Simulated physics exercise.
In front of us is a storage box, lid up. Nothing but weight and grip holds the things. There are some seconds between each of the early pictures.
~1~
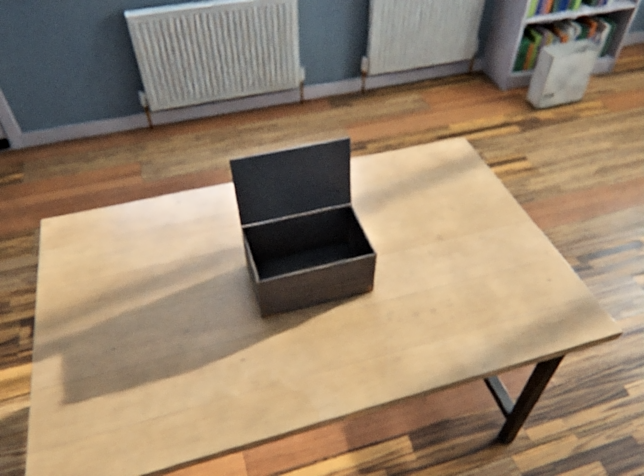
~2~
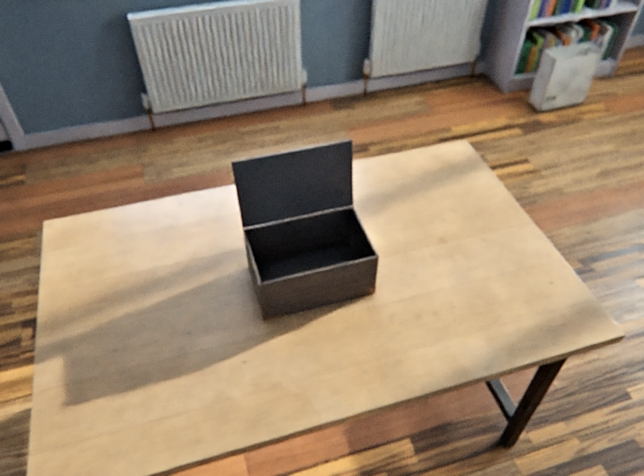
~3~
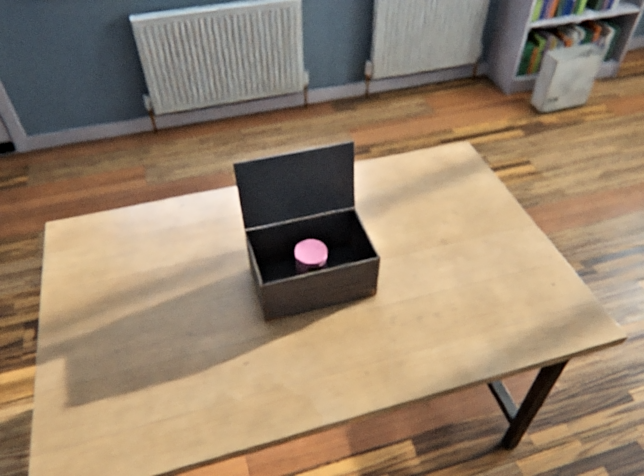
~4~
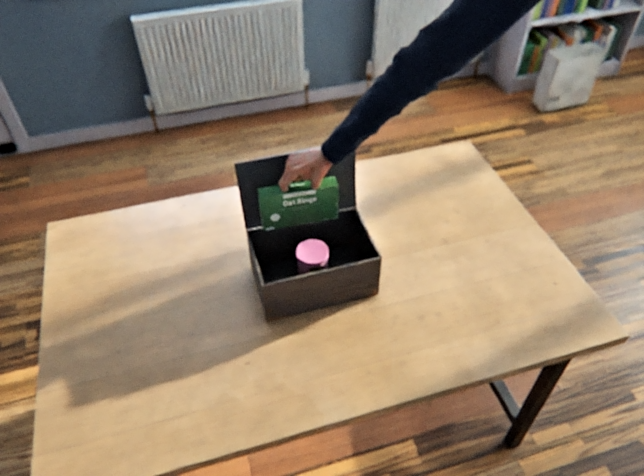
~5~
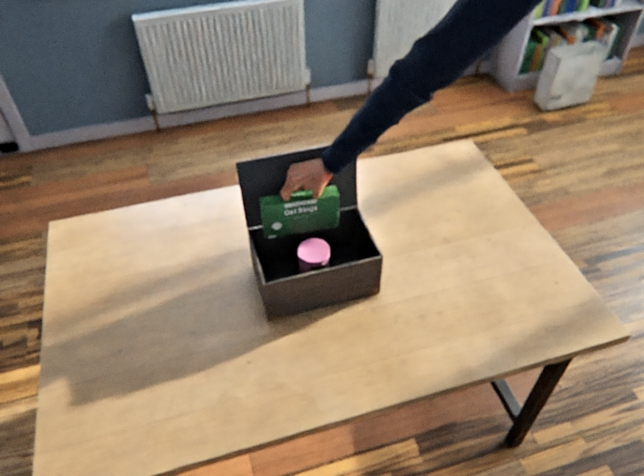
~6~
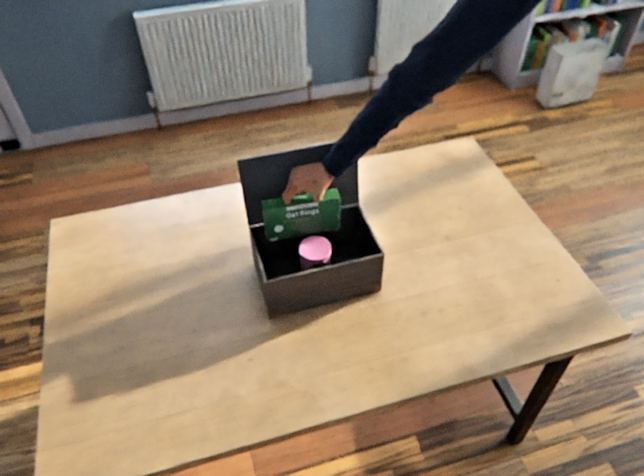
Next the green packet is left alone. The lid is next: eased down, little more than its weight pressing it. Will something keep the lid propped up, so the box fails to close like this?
No, it closes.
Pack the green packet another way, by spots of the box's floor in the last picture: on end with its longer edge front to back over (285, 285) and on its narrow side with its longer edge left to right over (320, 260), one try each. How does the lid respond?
First time round it won't go down, and second time round it drops into place.
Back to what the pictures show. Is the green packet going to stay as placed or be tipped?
Result: It remains as it was set.
Then, 0.90 s after the last picture, lid starting down; green packet slid about its own width near (303, 247).
Then, 1.60 s after the last picture, lid 57° above the rim; green packet slid about its own width near (303, 247).
Then, 2.00 s after the last picture, lid 16° above the rim; green packet slid about its own width near (303, 247).
At rest, lid shut; moved from the start, green packet; pink tin in place. Seen from the same camera at the end, green packet near (303, 247).
